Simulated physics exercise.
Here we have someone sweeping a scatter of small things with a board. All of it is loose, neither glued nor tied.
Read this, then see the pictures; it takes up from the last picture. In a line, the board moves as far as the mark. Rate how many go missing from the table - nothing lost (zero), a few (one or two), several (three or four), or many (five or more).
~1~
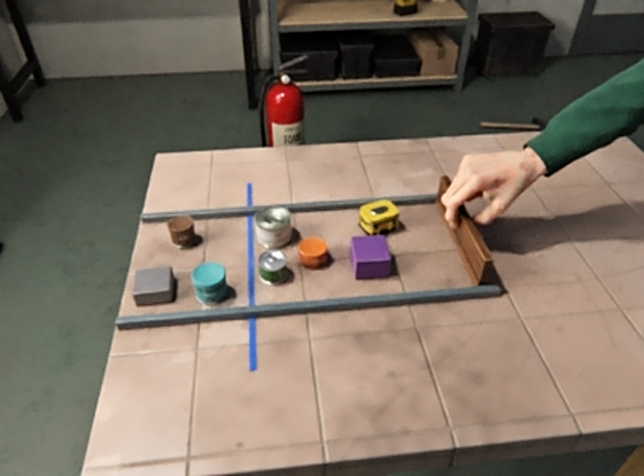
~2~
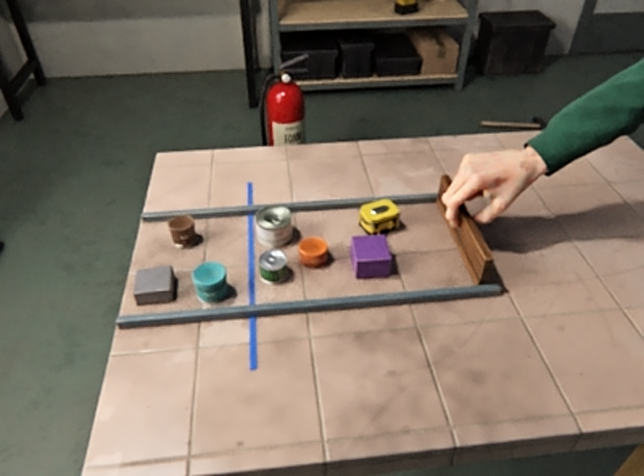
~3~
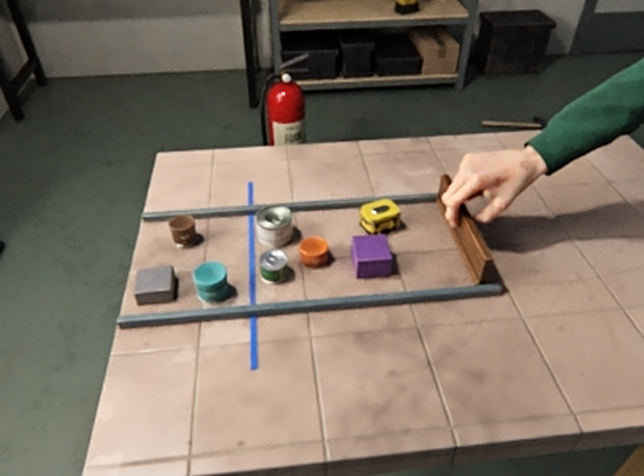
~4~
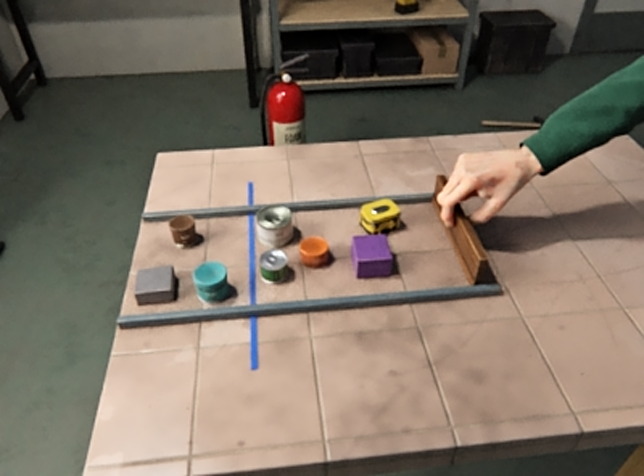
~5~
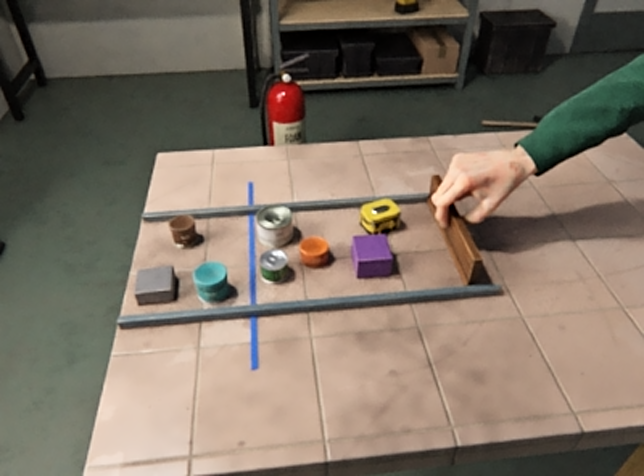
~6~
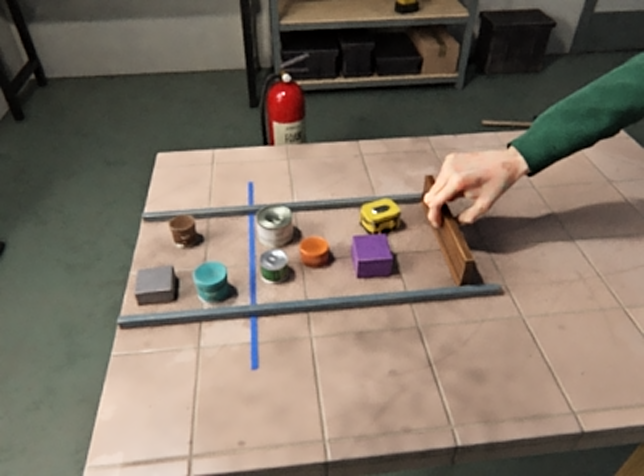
Nothing lost.
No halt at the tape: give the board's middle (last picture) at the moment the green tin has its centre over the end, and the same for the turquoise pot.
The middle is at (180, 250) when it's the green tin, and at (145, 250) when it's the turquoise pot.
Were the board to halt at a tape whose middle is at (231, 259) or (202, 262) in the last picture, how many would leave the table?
Tallies in order: 0 and 1.
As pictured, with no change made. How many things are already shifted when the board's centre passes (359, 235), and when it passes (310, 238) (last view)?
First 3, after that 5.
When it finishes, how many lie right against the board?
2 of them.
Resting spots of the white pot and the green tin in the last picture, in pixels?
You'll find the white pot at roughly (198, 229) and the green tin at roughly (202, 271).
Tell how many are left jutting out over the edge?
The tally is 0.
Soon after, none off yet; grey block at rest near (156, 285); brown tin at rest near (184, 231); turquoise pot at rest near (212, 283).
At rest, the number that fall off is zero.
